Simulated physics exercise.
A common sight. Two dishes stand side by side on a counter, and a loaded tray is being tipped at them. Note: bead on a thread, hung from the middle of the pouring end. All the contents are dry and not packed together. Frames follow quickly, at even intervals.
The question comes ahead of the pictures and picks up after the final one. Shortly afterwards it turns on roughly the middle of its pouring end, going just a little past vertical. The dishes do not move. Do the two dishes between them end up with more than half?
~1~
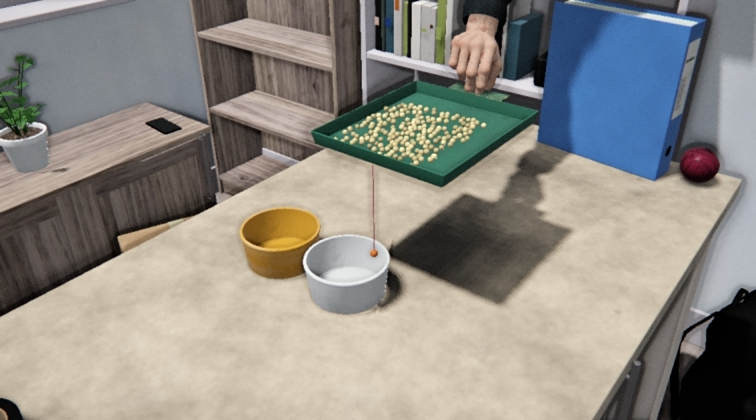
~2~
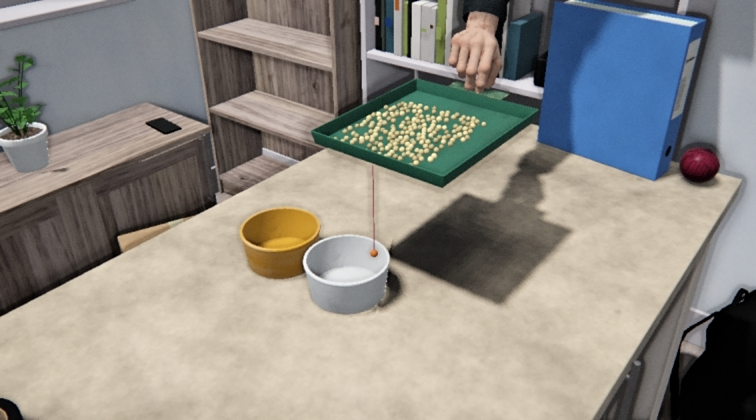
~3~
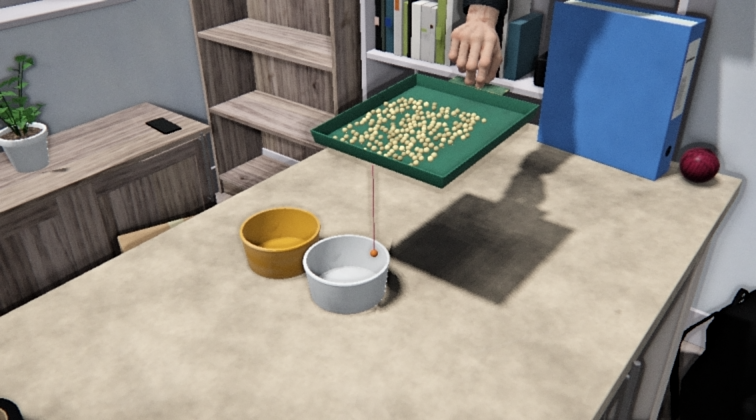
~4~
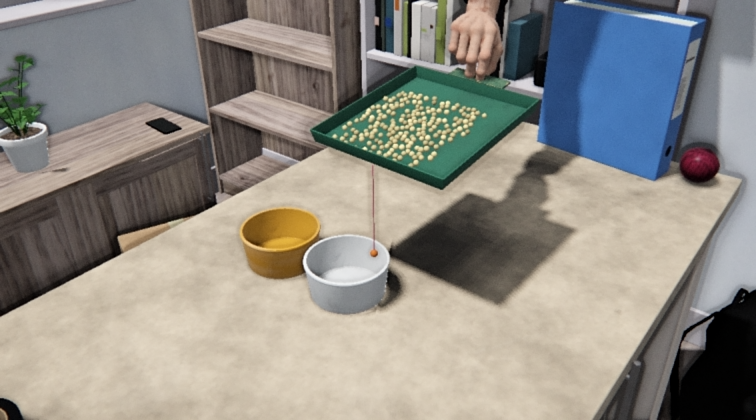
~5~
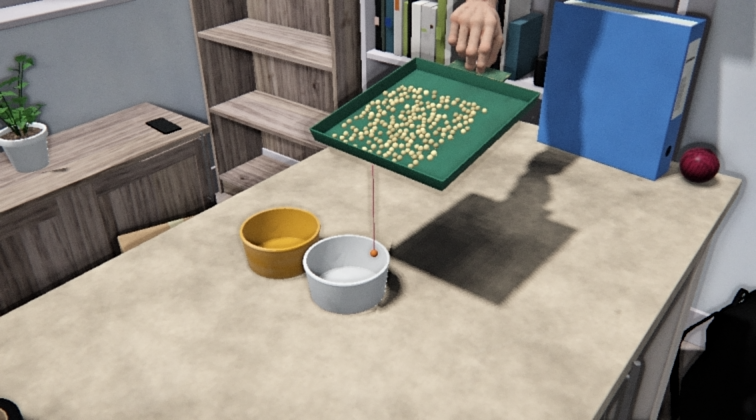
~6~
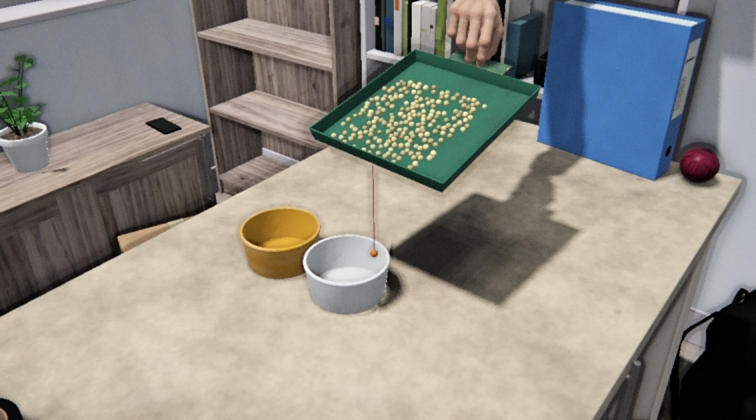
No.
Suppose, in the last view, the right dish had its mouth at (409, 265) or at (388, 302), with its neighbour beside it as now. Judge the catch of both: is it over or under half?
Try 1: A lesser share; try 2: The greater share.
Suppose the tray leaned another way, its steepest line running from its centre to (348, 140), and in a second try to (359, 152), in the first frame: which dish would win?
On the first try it's the right-side dish, on the second the right-side dish.
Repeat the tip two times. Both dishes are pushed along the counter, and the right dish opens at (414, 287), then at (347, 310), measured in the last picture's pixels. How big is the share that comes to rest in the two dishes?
Close to 80 in a hundred, then close to 10 in a hundred.
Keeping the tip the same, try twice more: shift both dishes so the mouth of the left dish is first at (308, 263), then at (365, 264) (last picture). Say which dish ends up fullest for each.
Well, first the dish at right, then the dish at right.
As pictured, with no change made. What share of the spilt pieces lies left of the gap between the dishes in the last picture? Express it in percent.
It comes to near 10 percent of the spill.
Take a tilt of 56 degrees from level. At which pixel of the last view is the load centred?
In the last view, the load is centred close to (397, 155).
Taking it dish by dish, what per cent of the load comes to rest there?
So the left dish gets 0 % of the load, while the right one gets 0 %.
Just after the last frame, tray tipped steeply; every one on the tray.
A moment on, tray tipped right over; roughly half on the tray; just a few in the right dish; about a tenth outside both; roughly half in the air.
Further on, tray tipped past a quarter turn; about a tenth in the right dish; almost all outside both.
When it is over, tray tipped past a quarter turn; about a tenth in the right dish; not one in the left dish; almost all outside both.
